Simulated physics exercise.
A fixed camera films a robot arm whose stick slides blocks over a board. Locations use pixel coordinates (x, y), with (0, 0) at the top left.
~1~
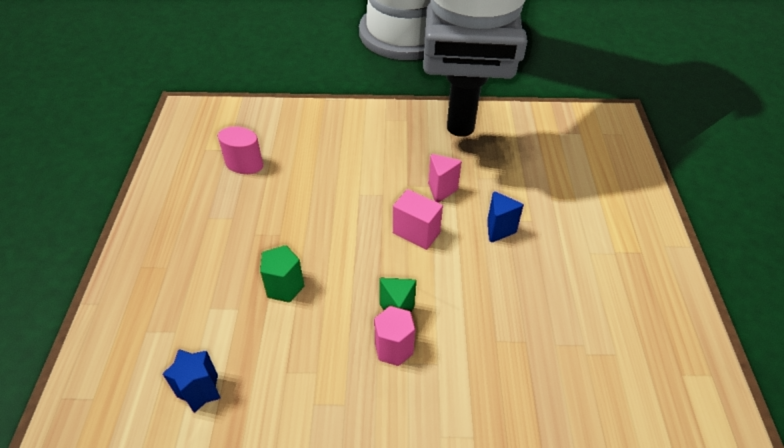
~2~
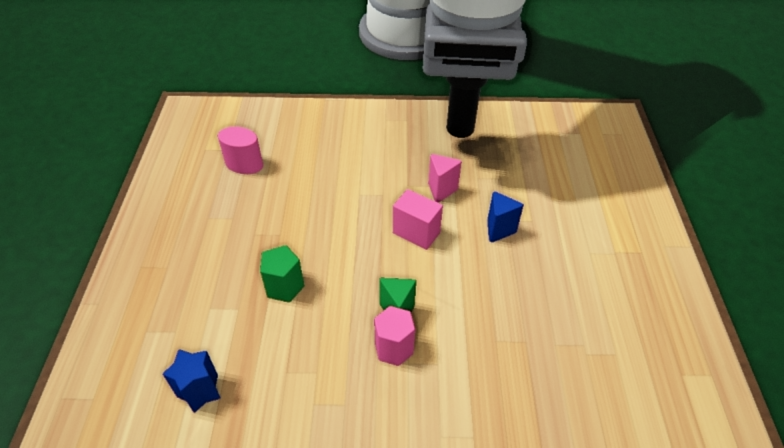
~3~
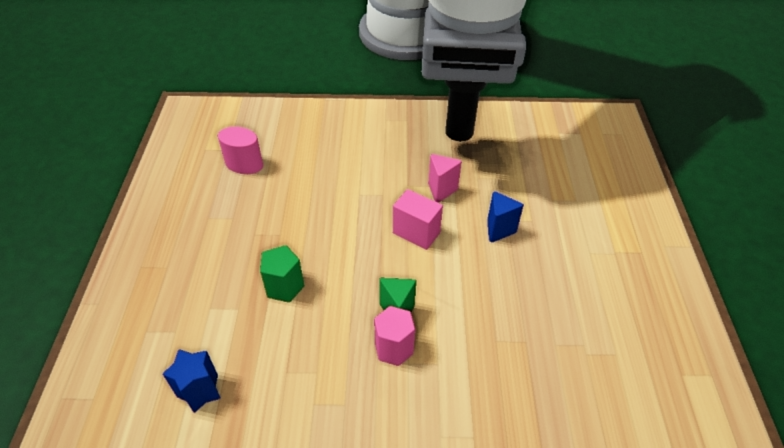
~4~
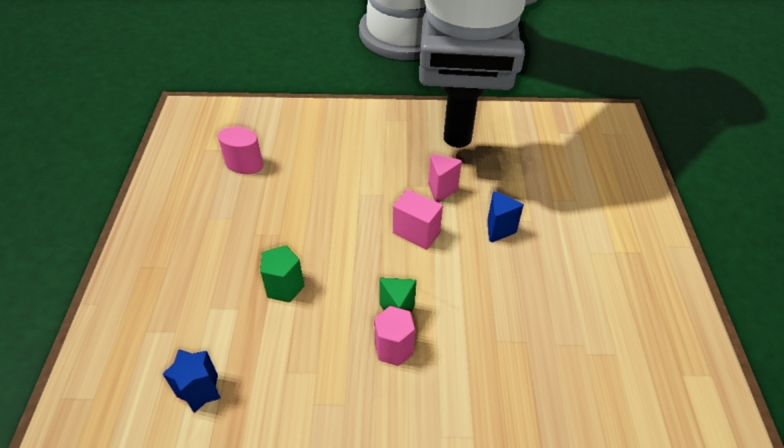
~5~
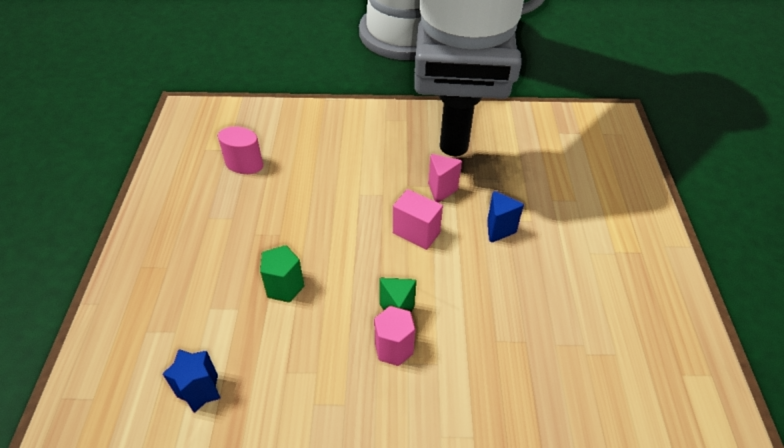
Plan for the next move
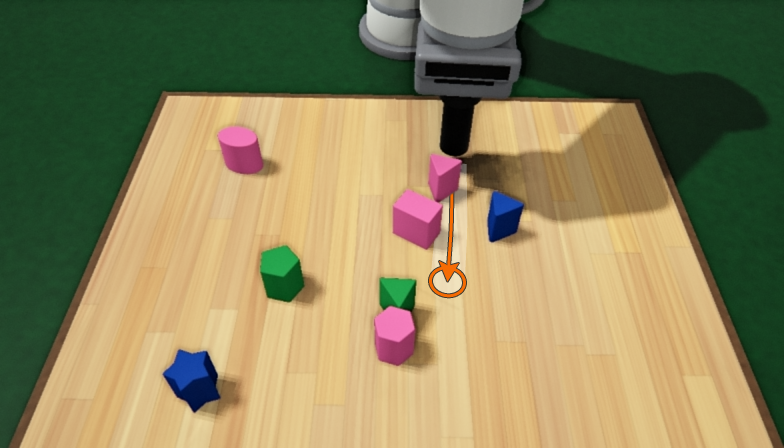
A robot arm's black stick moves slightly down and left toward a pink triangular block on a wooden board, while the scattered pink, green and blue blocks all stay still.
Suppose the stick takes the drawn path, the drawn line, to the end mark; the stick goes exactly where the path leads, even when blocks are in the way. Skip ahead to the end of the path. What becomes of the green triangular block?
It is still on its spot.
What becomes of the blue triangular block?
At the end, its place is the same.
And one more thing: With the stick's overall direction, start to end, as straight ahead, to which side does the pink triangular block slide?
Slides right.
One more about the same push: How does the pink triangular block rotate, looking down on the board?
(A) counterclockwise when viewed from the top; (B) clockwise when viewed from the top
It's B.
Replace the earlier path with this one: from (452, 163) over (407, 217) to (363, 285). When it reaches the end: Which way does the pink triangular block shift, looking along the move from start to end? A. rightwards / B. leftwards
Letter B.
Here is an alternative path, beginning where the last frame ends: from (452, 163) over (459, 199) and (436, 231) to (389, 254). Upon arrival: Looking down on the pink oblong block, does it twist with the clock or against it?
Answer: With the clock.
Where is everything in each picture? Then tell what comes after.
The first picture shows tip of the stick at (461, 128), middles of tops, green triangular block at (398, 287), pink oblong block at (418, 205), pink triangular block at (444, 163), blue triangular block at (505, 203).
The second picture shows stick at (460, 129), nothing pushed.
The third picture shows stick at (459, 133), nothing pushed.
The fourth picture shows stick at (458, 139), nothing pushed.
The fifth picture shows stick at (454, 147), green triangular block at (398, 287), pink oblong block at (418, 205), pink triangular block at (444, 163), blue triangular block at (505, 203).
The line goes straight from (452, 163) to (447, 282).
The first path, step by step. One third of the way, stick at (454, 183); pink triangular block at (435, 183), turned 40° clockwise.
Two thirds of the way, stick at (453, 223); pink oblong block at (412, 208); pink triangular block at (426, 192), turned 70° clockwise.
At the end, stick at (450, 266); green triangular block unmoved; pink oblong block at (412, 208); pink triangular block at (426, 192), turned 70° clockwise; blue triangular block unmoved.
